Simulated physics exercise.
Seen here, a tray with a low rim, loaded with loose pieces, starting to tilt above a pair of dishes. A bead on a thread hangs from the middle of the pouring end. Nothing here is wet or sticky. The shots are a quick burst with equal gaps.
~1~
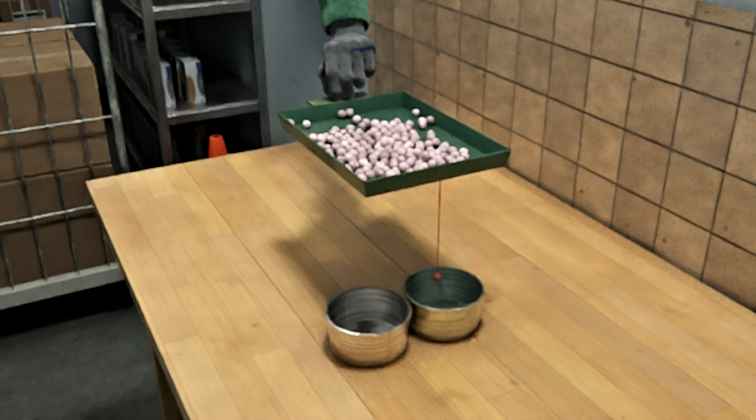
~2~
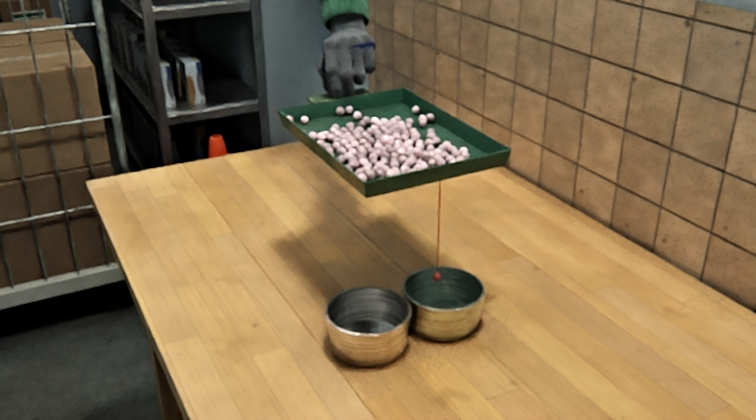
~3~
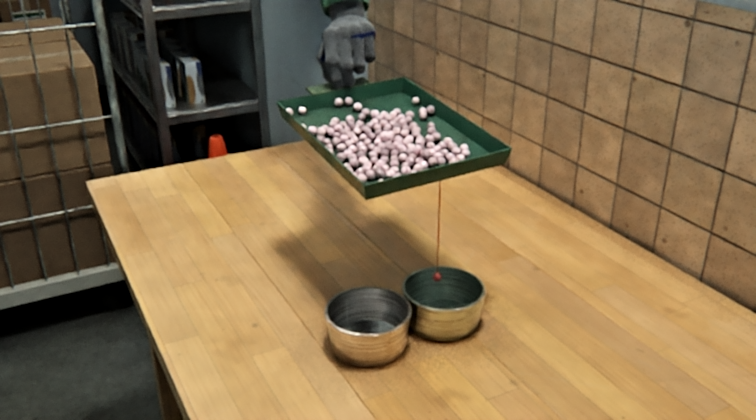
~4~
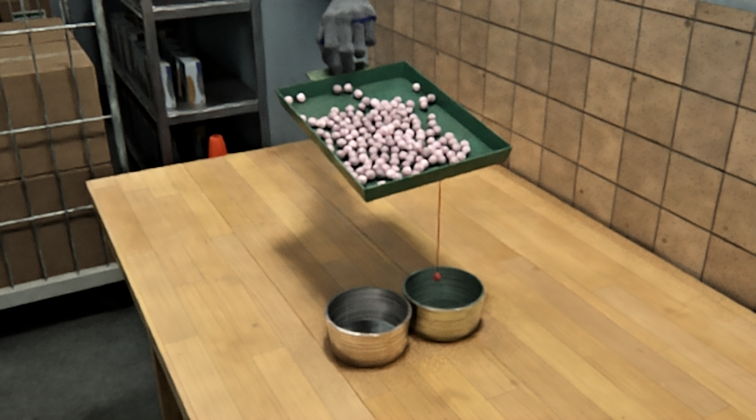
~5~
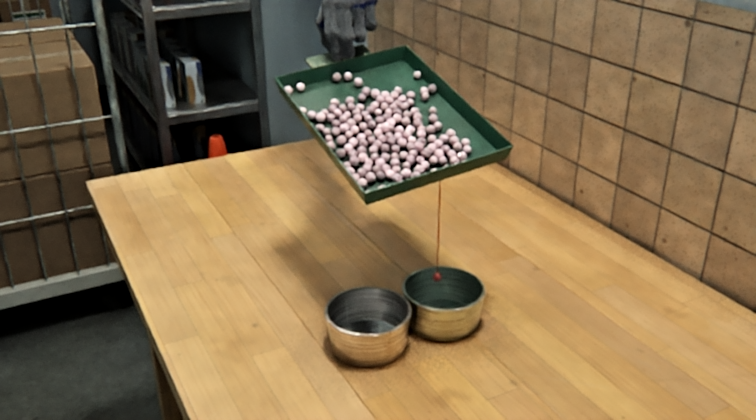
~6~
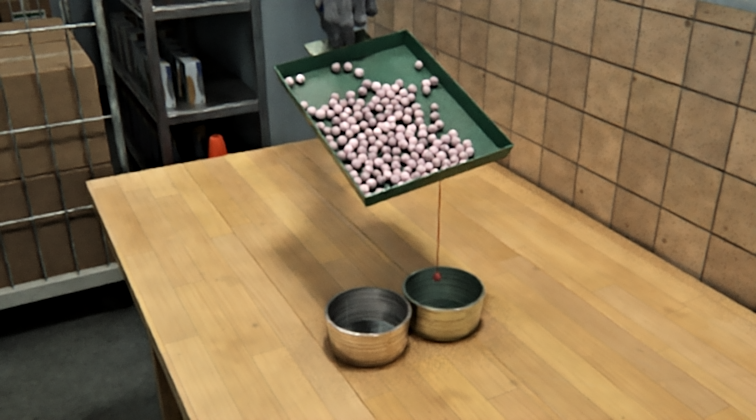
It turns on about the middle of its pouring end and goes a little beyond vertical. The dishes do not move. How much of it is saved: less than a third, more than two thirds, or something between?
The two hold between a third and two thirds of the load.
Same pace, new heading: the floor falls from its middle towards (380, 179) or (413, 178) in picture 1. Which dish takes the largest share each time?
First left, then the dish on the left.
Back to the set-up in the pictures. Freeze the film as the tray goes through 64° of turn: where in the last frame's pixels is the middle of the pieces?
At about (396, 163).
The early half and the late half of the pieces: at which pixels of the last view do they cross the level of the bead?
At about (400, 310), then at (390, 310).
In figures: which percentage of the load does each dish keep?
Left dish near 50 in a hundred; right dish near 0.
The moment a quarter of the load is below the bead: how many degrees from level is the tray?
Roughly 90°.
Soon, tray tipped steeply; nearly all on the tray; a small part in the air.
A while on, tray tipped past a quarter turn; a small part on the tray; about a third in the left dish; about a third outside both; about a quarter in the air.
Towards the end, tray tipped past a quarter turn; about half in the left dish; about half outside both.
Finally, tray tipped past a quarter turn; about half in the left dish; none in the right dish; about half outside both.
